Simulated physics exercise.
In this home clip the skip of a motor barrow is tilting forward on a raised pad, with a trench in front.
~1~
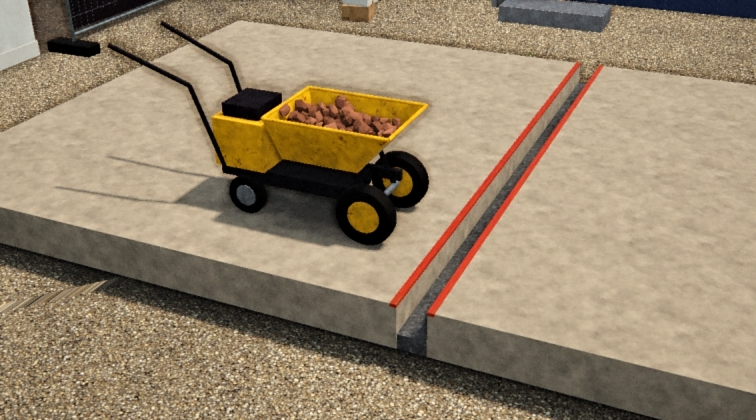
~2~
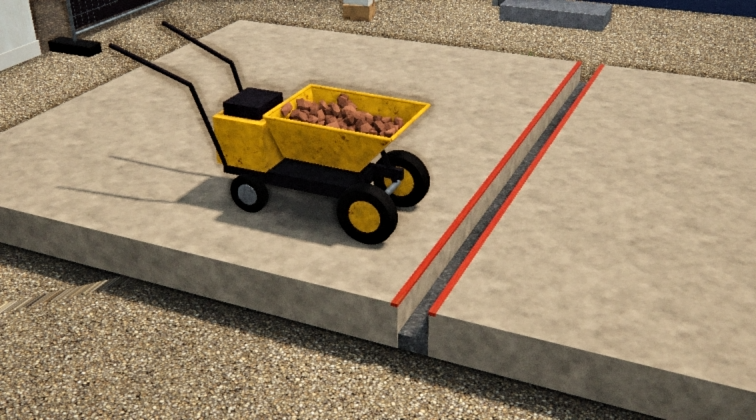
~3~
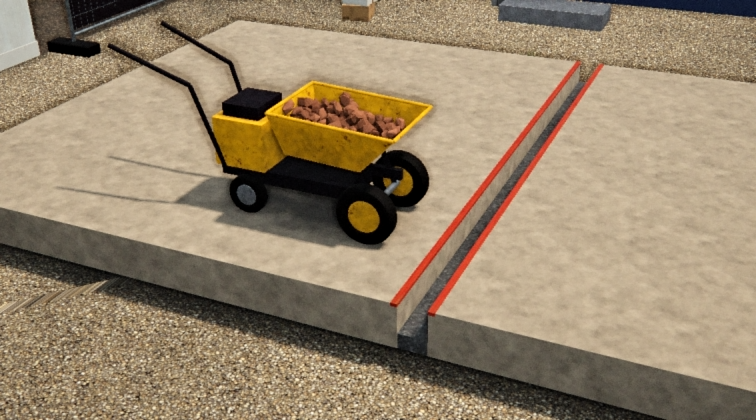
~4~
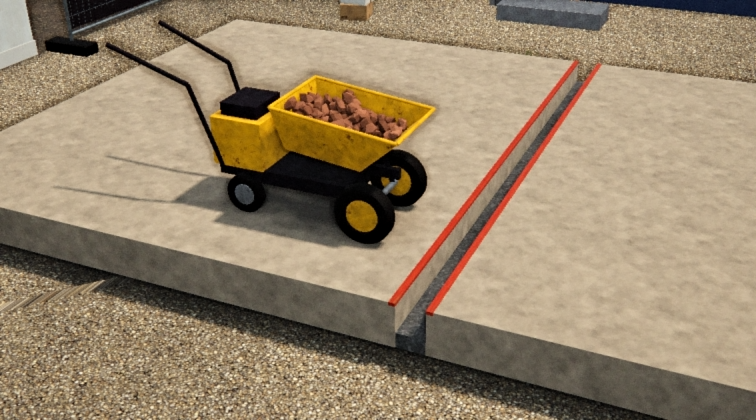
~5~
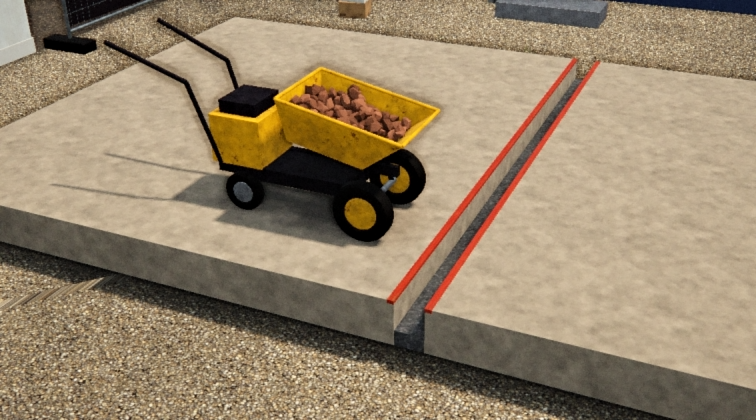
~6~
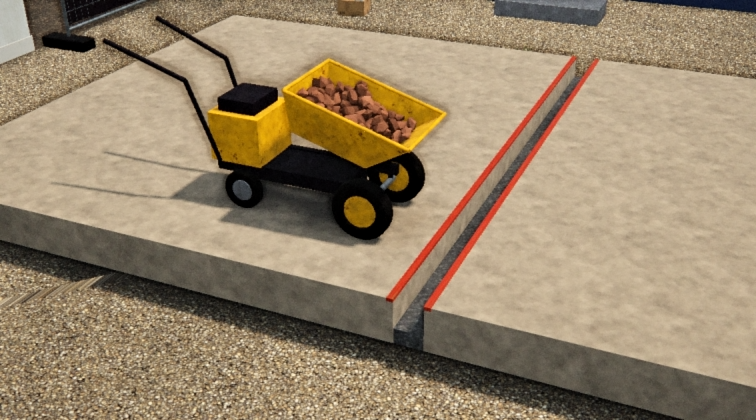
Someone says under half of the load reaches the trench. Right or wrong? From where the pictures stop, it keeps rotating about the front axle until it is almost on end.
Right.
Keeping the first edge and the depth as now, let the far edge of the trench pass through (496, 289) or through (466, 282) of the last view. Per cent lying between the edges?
I'd say some 100 in a hundred, followed by 60 in a hundred.
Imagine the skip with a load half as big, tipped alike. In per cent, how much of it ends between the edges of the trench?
I'd reckon close to 30 in every hundred.
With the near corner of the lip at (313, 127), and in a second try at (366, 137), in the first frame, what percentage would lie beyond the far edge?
That works out to 10 per cent for the first position and 30 per cent for the second.
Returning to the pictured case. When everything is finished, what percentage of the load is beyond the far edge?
Share of load: Near 70 %.
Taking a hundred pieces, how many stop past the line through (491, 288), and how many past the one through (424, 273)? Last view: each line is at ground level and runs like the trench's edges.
About 40 percent, then about 80 percent.
Soon, skip tipped steeply; all in the skip.
A while on, skip tipped right over; about two thirds in the skip; a stray few in or heaped over the trench; about a quarter beyond it; a small part falling.
Towards the end, skip tipped right over; a small part in the skip; a small part in or heaped over the trench; most beyond it.
Finally, skip tipped right over; a small part in the skip; a small part in or heaped over the trench; about two thirds beyond it.
